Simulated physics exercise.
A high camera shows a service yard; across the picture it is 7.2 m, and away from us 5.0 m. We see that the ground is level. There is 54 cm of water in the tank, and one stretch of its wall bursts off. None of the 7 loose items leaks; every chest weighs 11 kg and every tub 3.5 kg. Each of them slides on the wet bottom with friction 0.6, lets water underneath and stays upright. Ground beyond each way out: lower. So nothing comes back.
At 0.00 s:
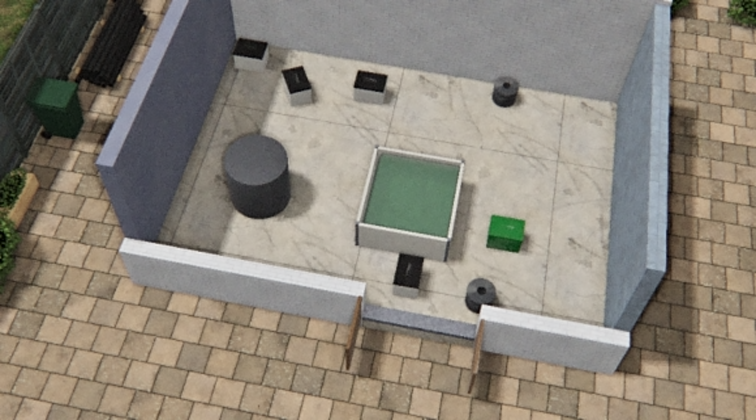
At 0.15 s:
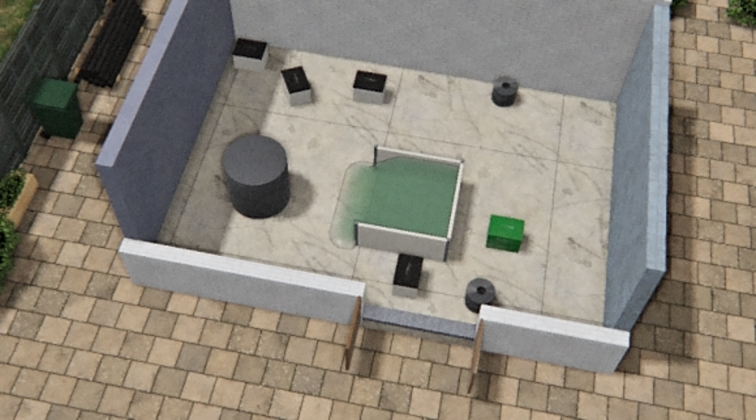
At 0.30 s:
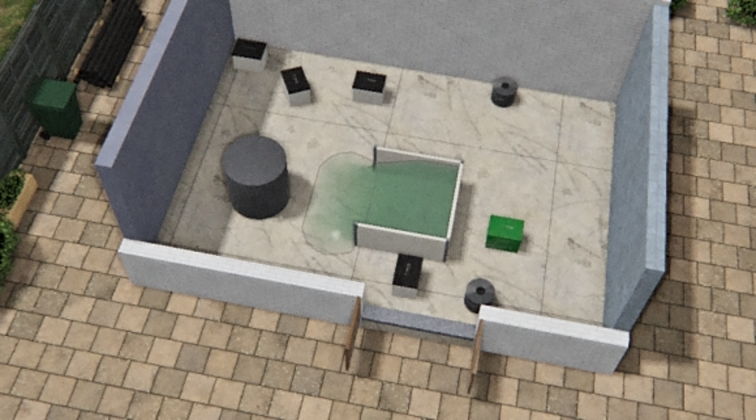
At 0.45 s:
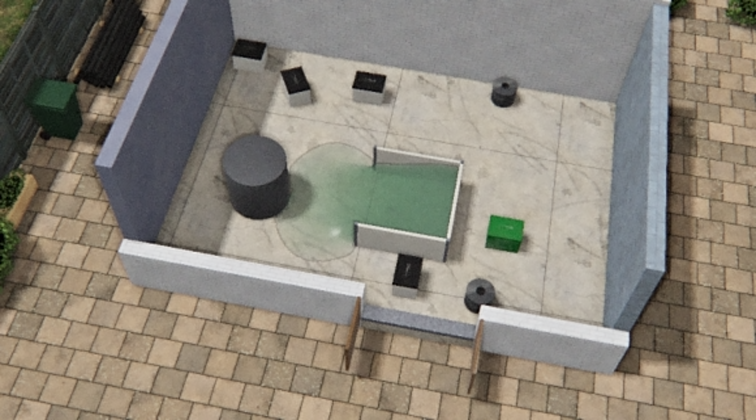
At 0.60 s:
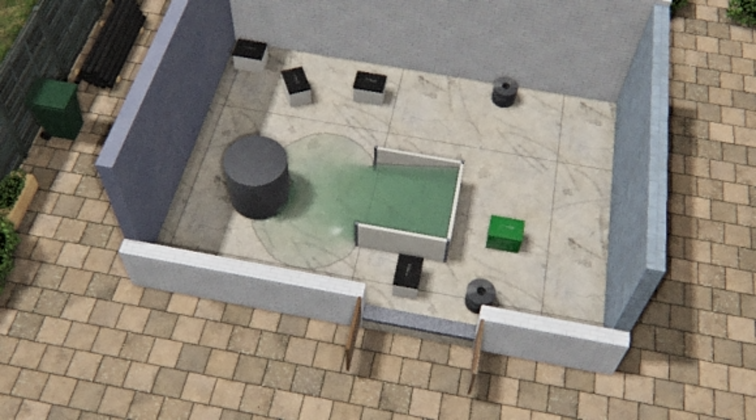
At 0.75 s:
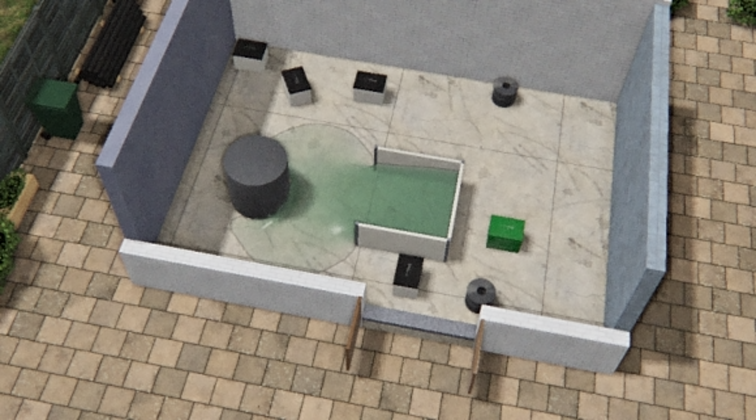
Green water poured out of the left side of a square tank in a walled yard, spreading in a rounded sheet across the pale floor and around a dark drum, while the green chest stayed put.
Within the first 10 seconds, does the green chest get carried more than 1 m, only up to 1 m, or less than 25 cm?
Its displacement will be small.
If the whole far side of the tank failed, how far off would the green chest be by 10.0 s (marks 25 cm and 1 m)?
If that happened, the green chest does not really move.
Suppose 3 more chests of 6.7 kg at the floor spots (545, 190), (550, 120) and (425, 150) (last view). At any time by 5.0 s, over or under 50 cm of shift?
The first one ends up inside that, the second inside that, the third inside that.
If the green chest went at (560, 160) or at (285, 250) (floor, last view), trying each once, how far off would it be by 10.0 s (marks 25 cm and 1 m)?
Well, the first time it keeps still, and the second time it covers a big distance.
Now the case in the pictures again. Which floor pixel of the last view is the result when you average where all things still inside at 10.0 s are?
Roughly at (495, 192).
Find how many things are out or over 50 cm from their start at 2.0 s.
By that time the total stands at 0.
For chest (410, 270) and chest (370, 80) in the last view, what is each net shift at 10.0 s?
Taken in order, the shifts are 0 cm and 200 cm.
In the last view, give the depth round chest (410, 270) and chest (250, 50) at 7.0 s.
Close to 2 and 6 centimetres.
After 2.0 s the green chest is near (507, 228), 0.0 m from its start, aground; 0 of 7 are out; 0 afloat.
After 4.5 s the green chest is near (507, 228), 0.0 m from its start, aground; 0 of 7 are out; 2 afloat.
After 7.0 s the green chest is near (507, 228), 0.0 m from its start, aground; 0 of 7 are out; 1 afloat.
After 10.0 s the green chest is near (507, 228), 0.0 m from its start, aground; 0 of 7 are out; 1 afloat.
